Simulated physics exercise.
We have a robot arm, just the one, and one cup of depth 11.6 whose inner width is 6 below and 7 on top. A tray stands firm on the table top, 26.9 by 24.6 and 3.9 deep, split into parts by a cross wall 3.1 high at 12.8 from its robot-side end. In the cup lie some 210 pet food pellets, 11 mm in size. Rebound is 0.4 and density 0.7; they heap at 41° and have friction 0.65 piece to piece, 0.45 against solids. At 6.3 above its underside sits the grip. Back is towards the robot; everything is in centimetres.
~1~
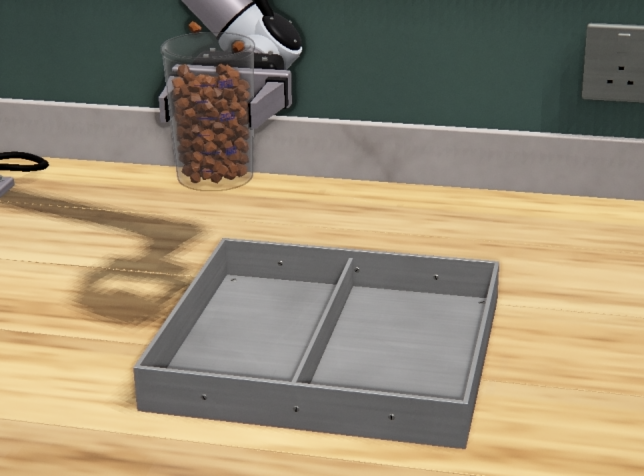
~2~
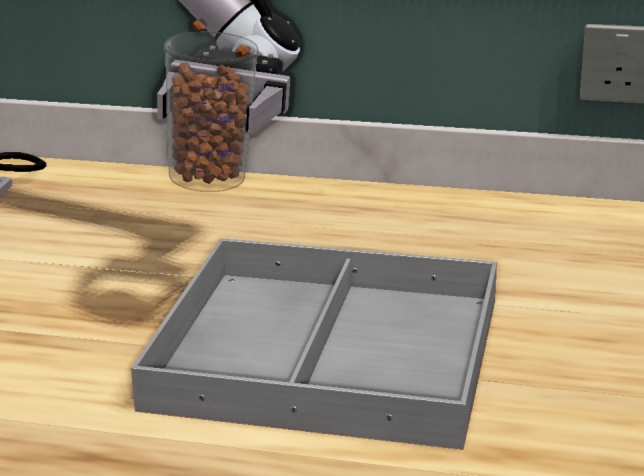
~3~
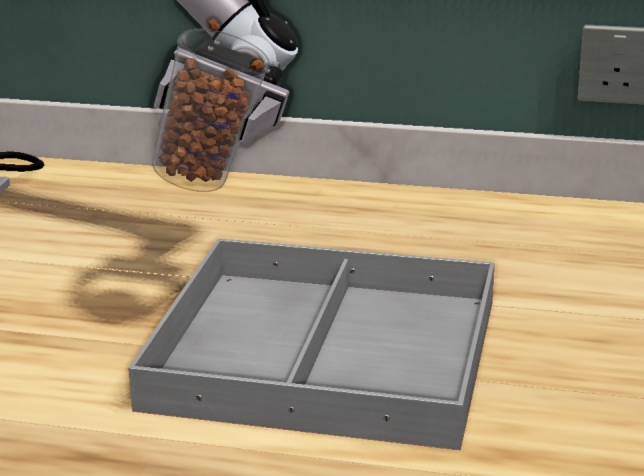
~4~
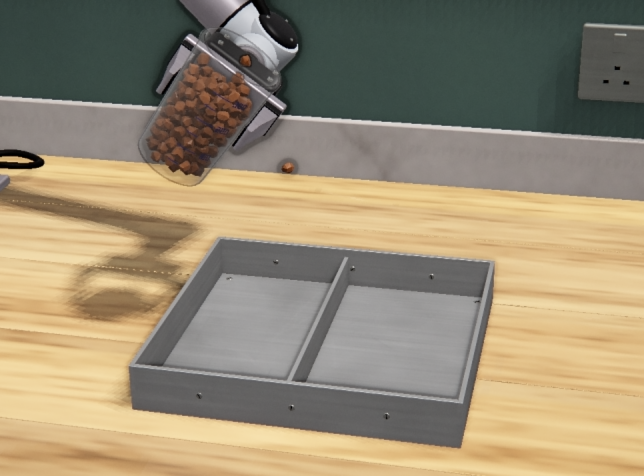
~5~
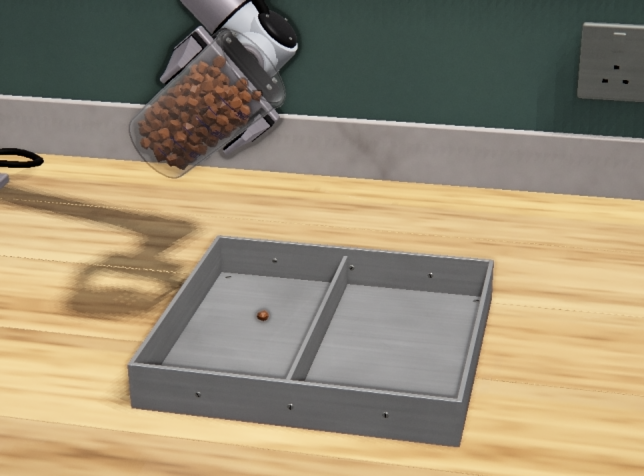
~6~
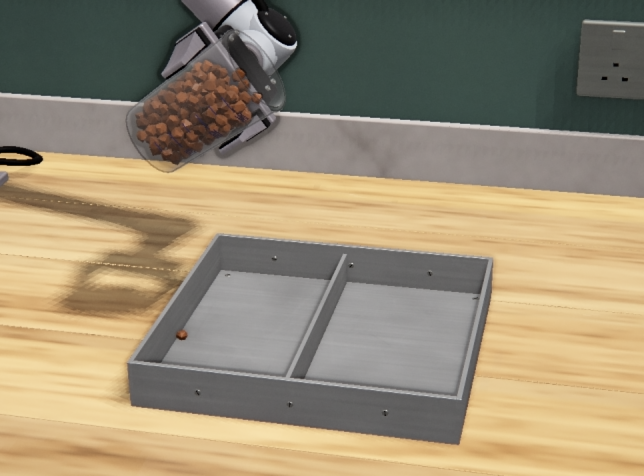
A robot arm tilts a clear cup of brown pellets, and one drops into the gray tray.
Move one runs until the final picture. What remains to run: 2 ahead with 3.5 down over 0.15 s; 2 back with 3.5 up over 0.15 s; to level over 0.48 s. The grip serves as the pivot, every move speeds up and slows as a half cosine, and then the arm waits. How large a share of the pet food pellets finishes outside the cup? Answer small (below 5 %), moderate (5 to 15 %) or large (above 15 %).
It is small.
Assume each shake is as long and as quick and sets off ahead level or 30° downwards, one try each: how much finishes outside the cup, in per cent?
Result: Approx. 0 % and 0 %, one try each.
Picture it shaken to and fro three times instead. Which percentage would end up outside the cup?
That would give close to 0 percent.
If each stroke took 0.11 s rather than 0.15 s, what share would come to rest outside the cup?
In that case it would be near 0 percent.
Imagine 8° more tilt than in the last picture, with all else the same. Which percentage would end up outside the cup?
It would be near 0 per cent.
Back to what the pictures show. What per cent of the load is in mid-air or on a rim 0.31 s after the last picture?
0 per cent.
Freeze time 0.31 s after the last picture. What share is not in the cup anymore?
Near 0 in a hundred parts have gone so far.
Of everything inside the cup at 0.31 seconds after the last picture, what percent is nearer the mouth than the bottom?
About 40 per cent.
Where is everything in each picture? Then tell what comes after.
Cup middle at (212, 114), level; upper third of the load around (209, 93), from x 180 to 245, top at y 25; 213 in the cup, in the first frame.
Cup middle at (209, 114), tilted 5° forward; upper third of the load around (209, 94), from x 180 to 245, top at y 25, in the second frame.
Cup middle at (206, 114), tilted 19° forward; upper third of the load around (207, 95), from x 165 to 255, top at y 25, in the third frame.
Cup middle at (205, 111), tilted 35° forward; upper third of the load around (209, 94), from x 150 to 290, top at y 60; 212 in the cup, 1 in flight or on a rim, in the fourth frame.
Cup middle at (203, 109), tilted 49° forward; upper third of the load around (208, 93), from x 145 to 265, top at y 60; 212 in the cup, 1 in the robot-side part, in the fifth frame.
Cup middle at (202, 107), tilted 54° forward; upper third of the load around (208, 91), from x 140 to 255, top at y 70; 212 in the cup, 1 in the robot-side part, in the sixth frame.
Then, 0.31 s after the last picture, tilted 54° forward, highest piece 26 above the table; 212 in the cup, 1 in the robot-side part.
Then, 0.62 s after the last picture, tilted 13° forward, highest piece 26 above the table; 212 in the cup, 1 in the robot-side part.
Then, 0.98 s after the last picture, level, highest piece 26 above the table; 212 in the cup, 1 in the robot-side part.
Then, 2.03 s after the last picture, level, highest piece 26 above the table; 212 in the cup, 1 in the robot-side part.
Final count, 212 in the cup, 1 in the robot-side part. That is 0 % outside the cup.
